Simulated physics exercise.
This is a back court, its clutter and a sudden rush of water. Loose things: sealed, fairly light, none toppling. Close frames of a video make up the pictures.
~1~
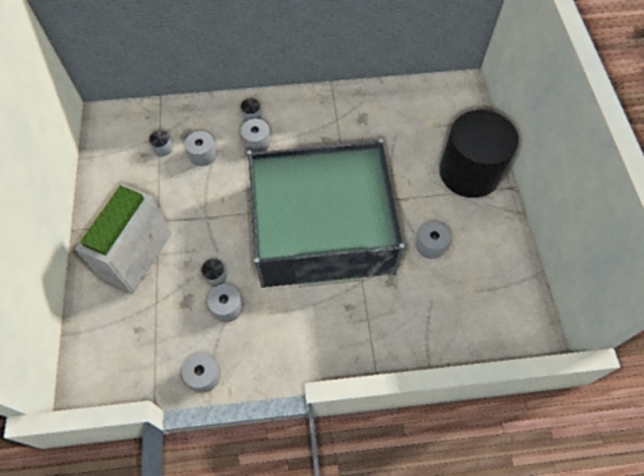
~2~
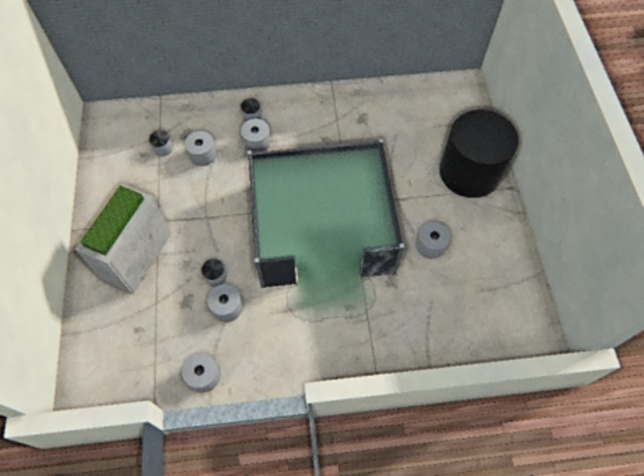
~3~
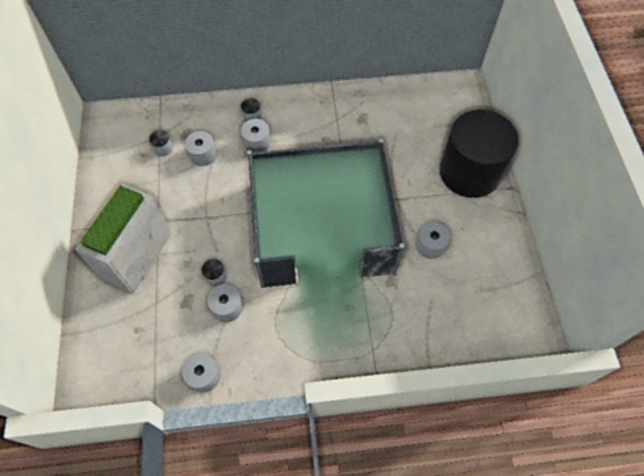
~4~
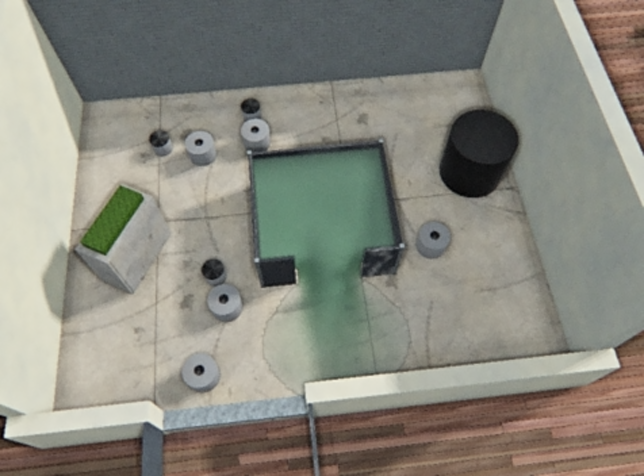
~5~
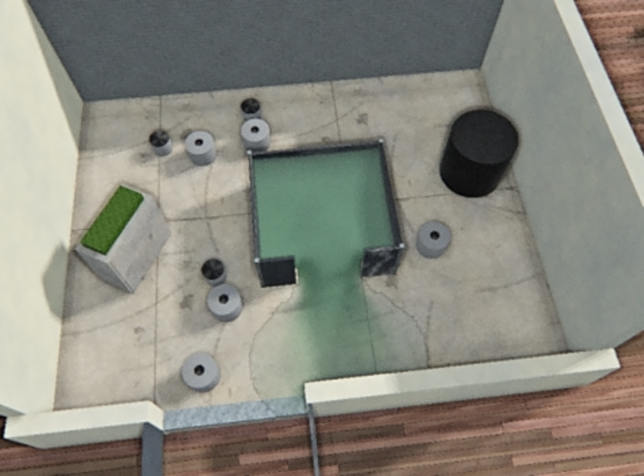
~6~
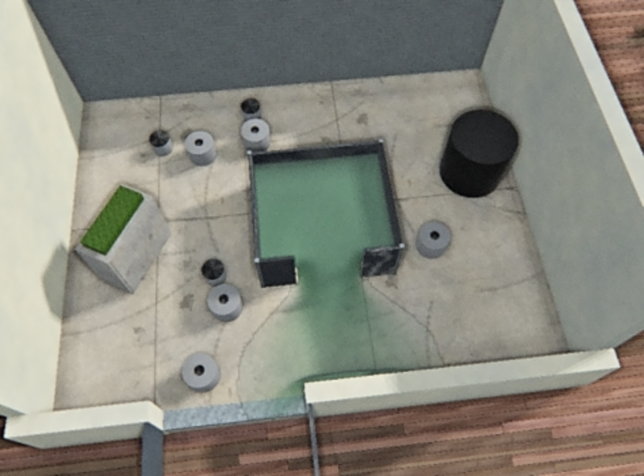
In a walled back court, a square dark-edged tank of green water stands among grey and black tubs, a planter and a large black cylinder. Its front wall opens in the middle, and green water pours out, spreading across the floor to the front wall, while the surrounding objects stay still.
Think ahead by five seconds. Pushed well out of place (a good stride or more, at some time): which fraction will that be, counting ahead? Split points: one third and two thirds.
Band: Below one third.
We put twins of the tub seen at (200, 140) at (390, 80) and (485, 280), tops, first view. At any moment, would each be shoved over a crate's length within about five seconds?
Copy 1: Stayed below the mark. Copy 2: Passed the mark.
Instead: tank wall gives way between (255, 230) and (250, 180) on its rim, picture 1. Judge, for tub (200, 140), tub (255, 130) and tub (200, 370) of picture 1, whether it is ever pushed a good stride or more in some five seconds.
Order as asked: Not sent that far; sent that far; sent that far.
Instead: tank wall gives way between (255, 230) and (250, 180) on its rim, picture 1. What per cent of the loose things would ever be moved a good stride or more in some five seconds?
Roughly 50 %.
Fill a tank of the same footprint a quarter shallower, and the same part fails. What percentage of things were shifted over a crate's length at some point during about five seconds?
Close to 10 in a hundred, give or take.
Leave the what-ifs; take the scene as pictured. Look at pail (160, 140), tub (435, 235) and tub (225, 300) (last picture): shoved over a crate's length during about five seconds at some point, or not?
Entry one never gets that far, entry two never gets that far, entry three never gets that far.
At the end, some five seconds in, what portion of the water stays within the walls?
Estimate: About 76 %.
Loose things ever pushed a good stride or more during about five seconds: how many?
1 in total.
A moment on, 0 of 8 are well off their spots; 0 afloat.
Next, 0 of 8 are well off their spots; 0 afloat.
Later, 1 of 8 are well off their spots; 0 afloat.
In the end, 1 of 8 are well off their spots, and 1 have been at some point; 0 afloat.
